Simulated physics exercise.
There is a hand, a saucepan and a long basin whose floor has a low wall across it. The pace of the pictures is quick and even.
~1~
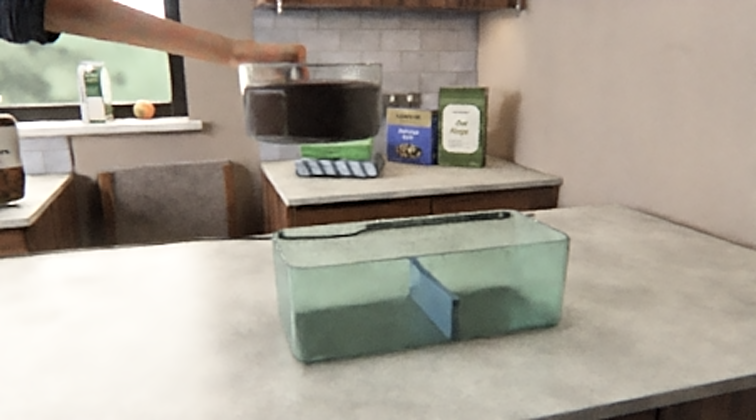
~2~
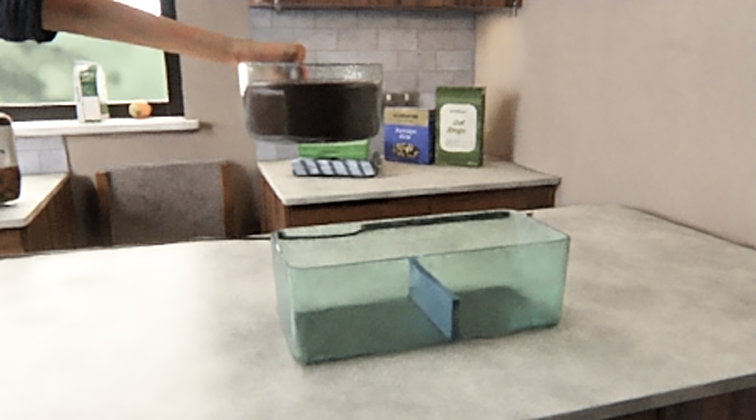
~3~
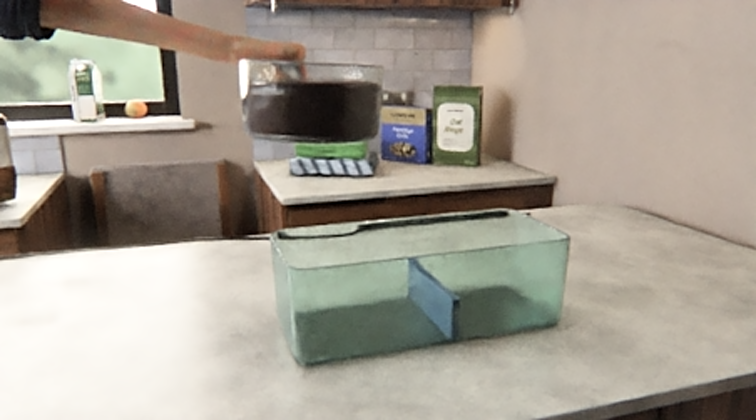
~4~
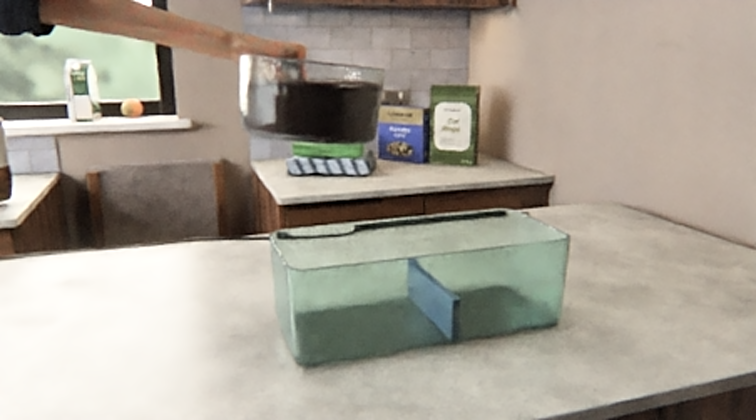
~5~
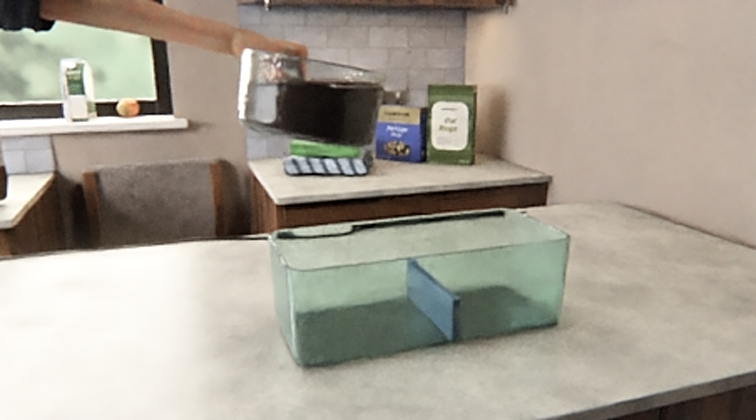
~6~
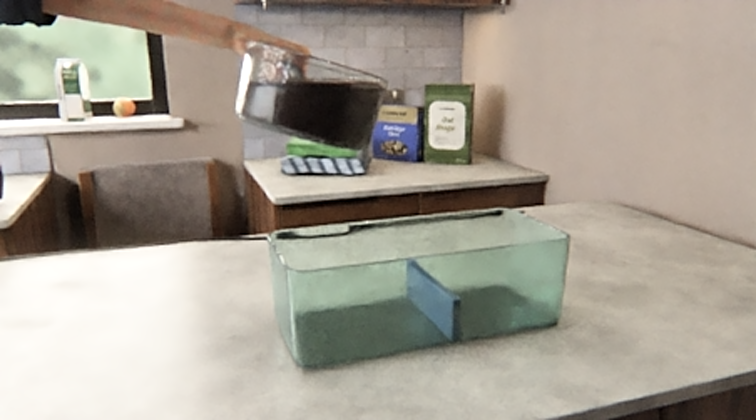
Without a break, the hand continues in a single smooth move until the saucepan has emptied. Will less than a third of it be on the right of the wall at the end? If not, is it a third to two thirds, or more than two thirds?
No, a third to two thirds.
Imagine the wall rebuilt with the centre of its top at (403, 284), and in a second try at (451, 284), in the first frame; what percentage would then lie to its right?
Around 70 per cent for the first, around 20 per cent for the second.
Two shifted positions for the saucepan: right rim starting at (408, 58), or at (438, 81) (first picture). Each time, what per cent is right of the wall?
Roughly 70 per cent, and 85 per cent.
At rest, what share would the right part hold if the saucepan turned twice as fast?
Near 20 %.
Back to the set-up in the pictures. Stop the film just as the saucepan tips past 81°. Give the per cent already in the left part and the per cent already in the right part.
The left part holds 5 percent and the right part 10 percent.
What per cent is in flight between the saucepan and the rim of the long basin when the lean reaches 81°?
Roughly 40 percent.
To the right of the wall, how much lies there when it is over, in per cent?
About 45 per cent.
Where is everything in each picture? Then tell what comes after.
In the first picture, it leans 0°; its right rim is at (377, 66); the coffee meets the walls at (244, 84) and (374, 81); the long basin's rim runs from (279, 250) to (541, 224); the wall's top is at (432, 279).
In the second picture, it leans 1°; its right rim is at (378, 66); the coffee meets the walls at (243, 83) and (374, 82).
In the third picture, it leans 3°; its right rim is at (379, 68); the coffee meets the walls at (244, 82) and (374, 81).
In the fourth picture, it leans 6°; its right rim is at (380, 71); the coffee meets the walls at (244, 82) and (375, 82).
In the fifth picture, it leans 11°; its right rim is at (381, 77); the coffee meets the walls at (244, 82) and (377, 83).
In the sixth picture, it leans 16°; its right rim is at (382, 84); the coffee meets the walls at (243, 82) and (378, 83).
A moment on, the saucepan is tipped on its side and 43 per cent is still to pour, 4 is left of the wall and 11 right of it.
Next, the saucepan is tipped right over and 4 per cent is still to pour, 43 is left of the wall and 44 right of it.
Then the saucepan is tipped right over and 0 per cent is still to pour, 54 is left of the wall and 44 right of it.
Later the saucepan is tipped right over and 0 per cent is still to pour, 54 is left of the wall and 45 right of it.
In the end 54 per cent lies left of the wall, 44 right of it and 2 outside.
